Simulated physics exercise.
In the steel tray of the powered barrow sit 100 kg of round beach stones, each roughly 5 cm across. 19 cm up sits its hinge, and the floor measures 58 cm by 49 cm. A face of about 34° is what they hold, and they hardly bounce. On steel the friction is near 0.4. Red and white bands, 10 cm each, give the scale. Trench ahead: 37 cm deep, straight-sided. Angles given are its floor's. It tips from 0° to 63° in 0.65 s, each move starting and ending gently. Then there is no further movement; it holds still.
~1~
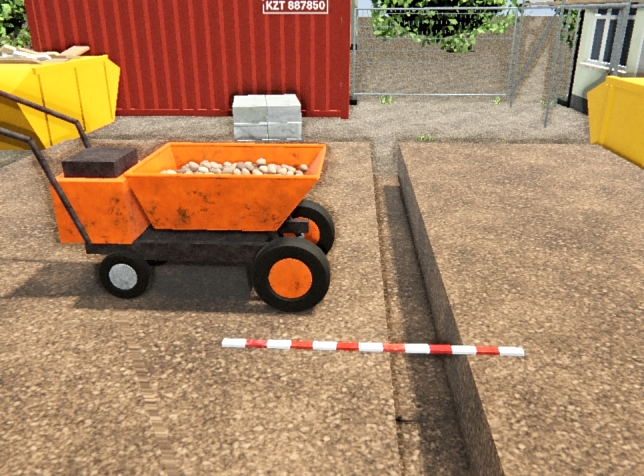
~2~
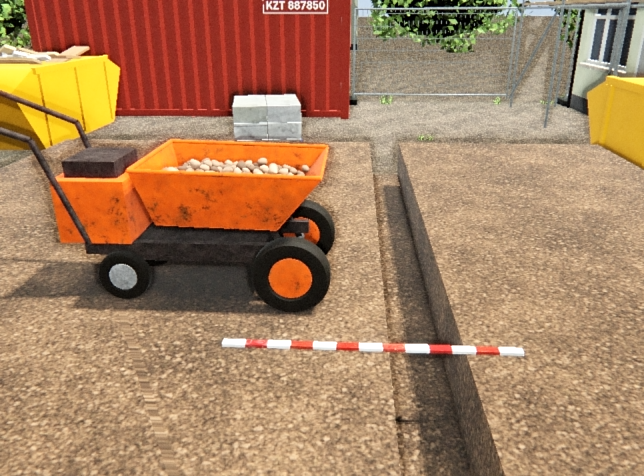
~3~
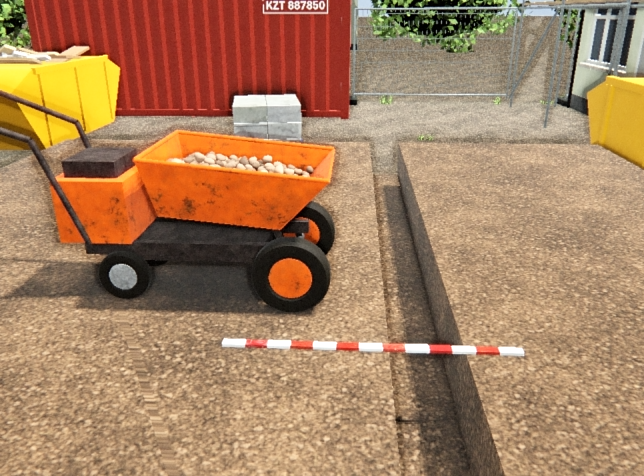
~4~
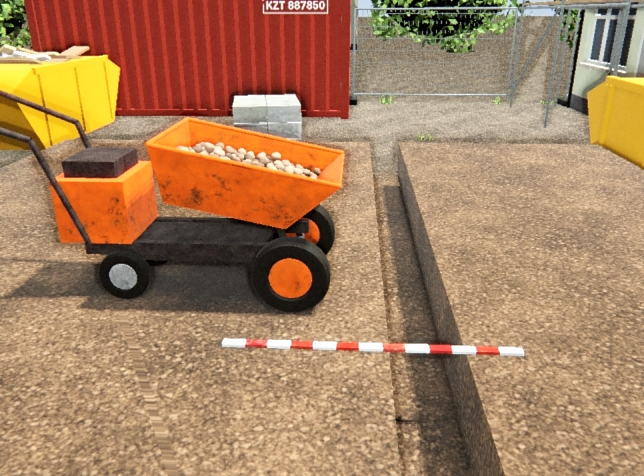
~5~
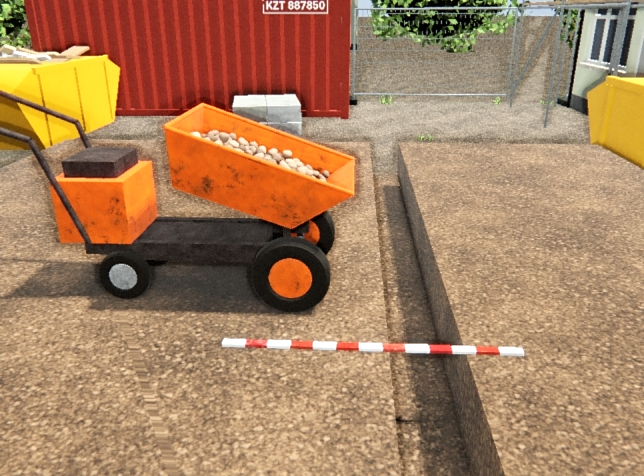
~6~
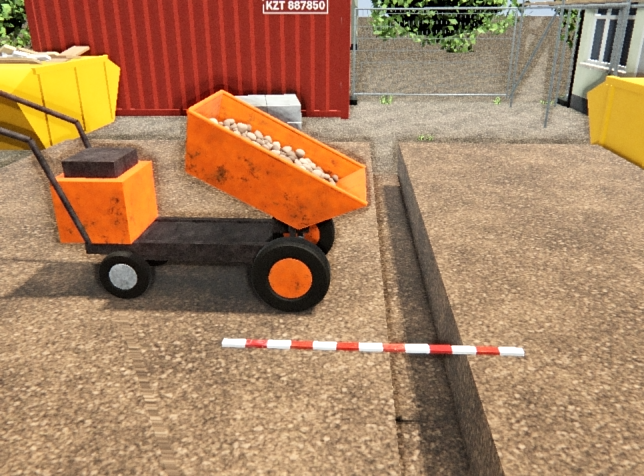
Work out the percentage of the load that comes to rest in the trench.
It works out at about 56 per cent of the load.
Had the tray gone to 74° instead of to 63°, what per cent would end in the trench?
About 50%.
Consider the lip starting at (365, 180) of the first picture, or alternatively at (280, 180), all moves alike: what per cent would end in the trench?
20 %, then 85 %.
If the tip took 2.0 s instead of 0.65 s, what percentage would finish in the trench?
With that timing, about 90 per cent.
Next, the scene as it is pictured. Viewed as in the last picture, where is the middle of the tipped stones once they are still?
The middle should be near (437, 330).
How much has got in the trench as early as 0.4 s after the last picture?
By then, around 15 percent.
Then, 0.2 s after the last picture the floor is at 53°, 100 % in the tray; the foremost stones are at (365, 215).
Then, 0.4 s after the last picture the floor is at 63°, 85 % in the tray, 15 % in the trench; the foremost stones are at (444, 255).
Then, 0.8 s after the last picture the floor is at 63°, 29 % in the tray, 28 % in the trench, 43 % past the trench; the foremost stones are at (580, 297).
Then, 2.8 s after the last picture the floor is at 63°, 0 % in the tray, 56 % in the trench, 44 % past the trench; the foremost stones are past the picture's edge.
